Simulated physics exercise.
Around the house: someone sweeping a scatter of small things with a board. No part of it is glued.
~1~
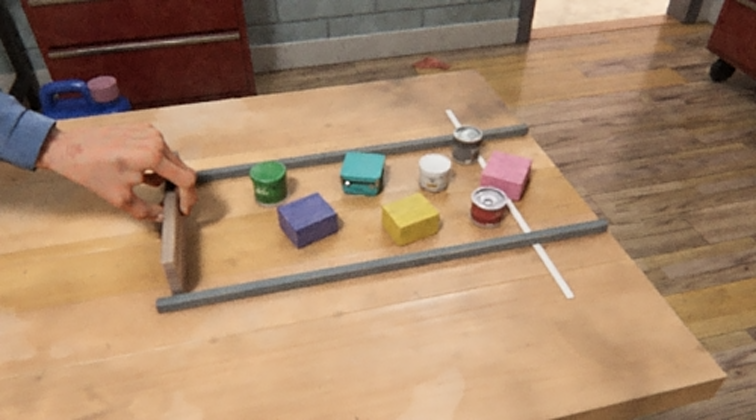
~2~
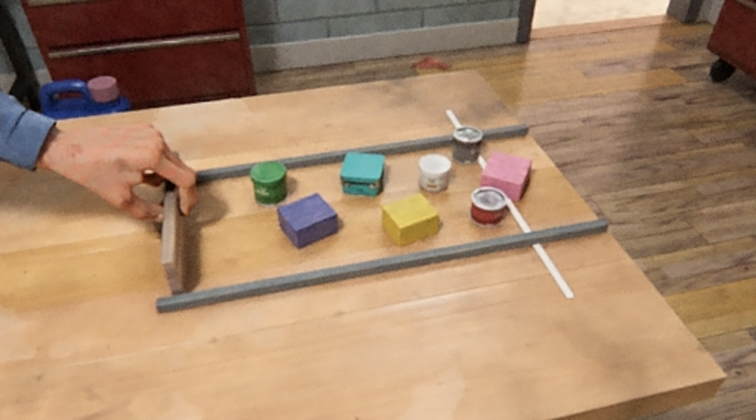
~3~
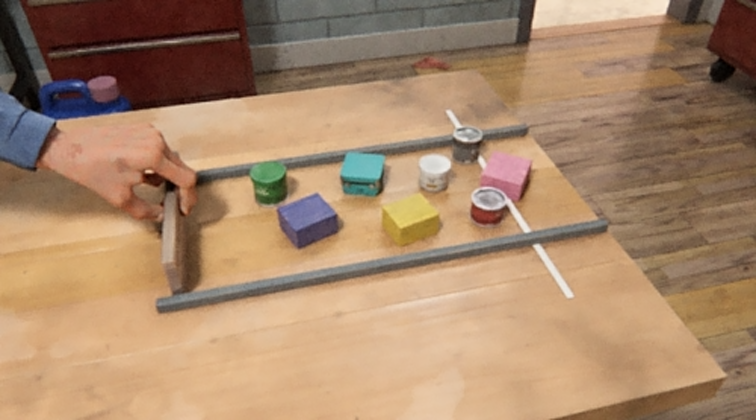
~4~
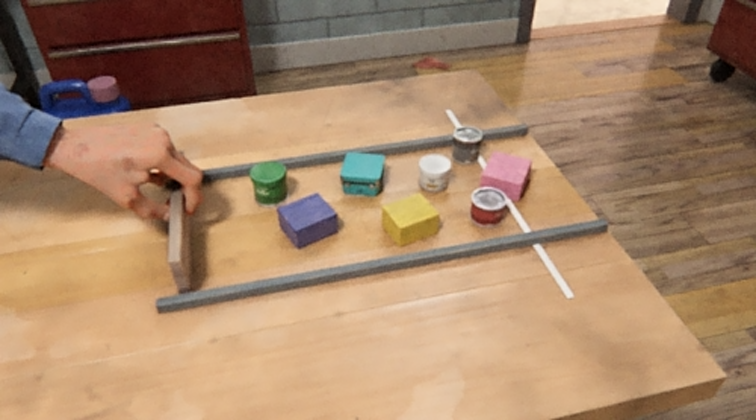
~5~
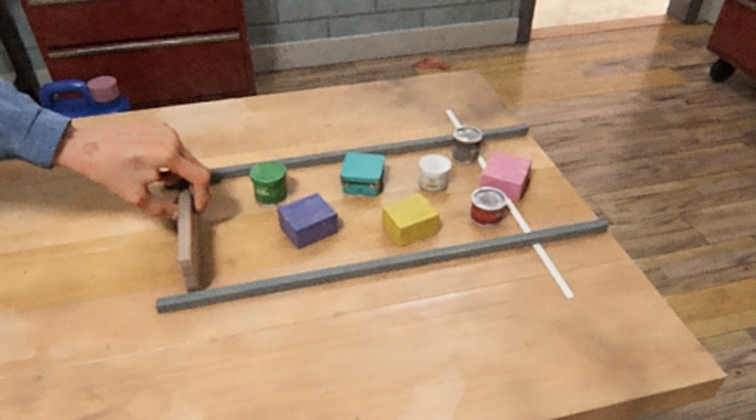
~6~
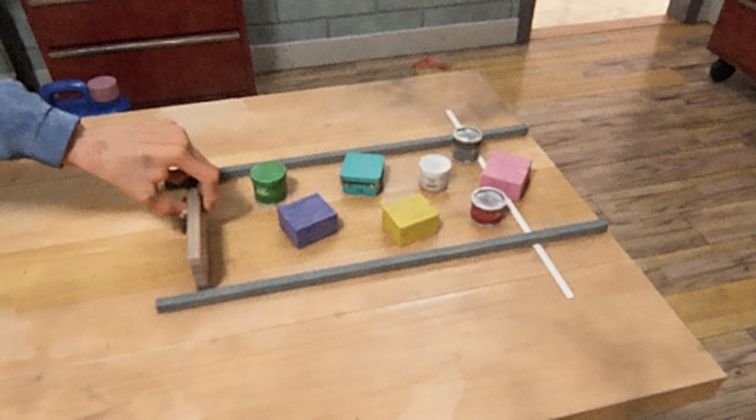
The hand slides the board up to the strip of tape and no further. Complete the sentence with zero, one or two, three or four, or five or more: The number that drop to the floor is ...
The number that drop to the floor is one or two.
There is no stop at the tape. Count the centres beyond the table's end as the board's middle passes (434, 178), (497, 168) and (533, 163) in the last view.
By position: 0 / 2 / 5.
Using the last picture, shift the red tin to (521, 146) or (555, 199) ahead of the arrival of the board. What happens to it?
In order, the object stays where it is, then goes off.
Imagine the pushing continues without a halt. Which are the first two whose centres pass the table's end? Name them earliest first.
Order: Red tin first, pink block second.
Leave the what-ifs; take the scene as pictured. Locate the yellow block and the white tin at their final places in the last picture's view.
The yellow block ends up near (581, 199), and the white tin near (556, 174).
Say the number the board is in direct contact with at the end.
3 end up touching it.
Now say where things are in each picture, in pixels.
Pink block (506, 175); grey tin (467, 146); red tin (488, 208); board (176, 218); tape (498, 186), in the first picture.
Grey tin (467, 146); white tin (434, 174), in the second picture.
Red tin (488, 208); turquoise case (363, 175), in the third picture.
Pink block (506, 176); blue block (308, 220), in the fourth picture.
Grey tin (467, 146); board (190, 216), in the fifth picture.
Pink block (506, 176); grey tin (467, 146); red tin (488, 208); board (198, 215); tape (498, 186), in the sixth picture.
A little later, none off yet; pink block at rest near (506, 176); grey tin at rest near (467, 146); red tin at rest near (488, 208).
When it is over, the number that fall off is one or two; down, red tin and pink block.
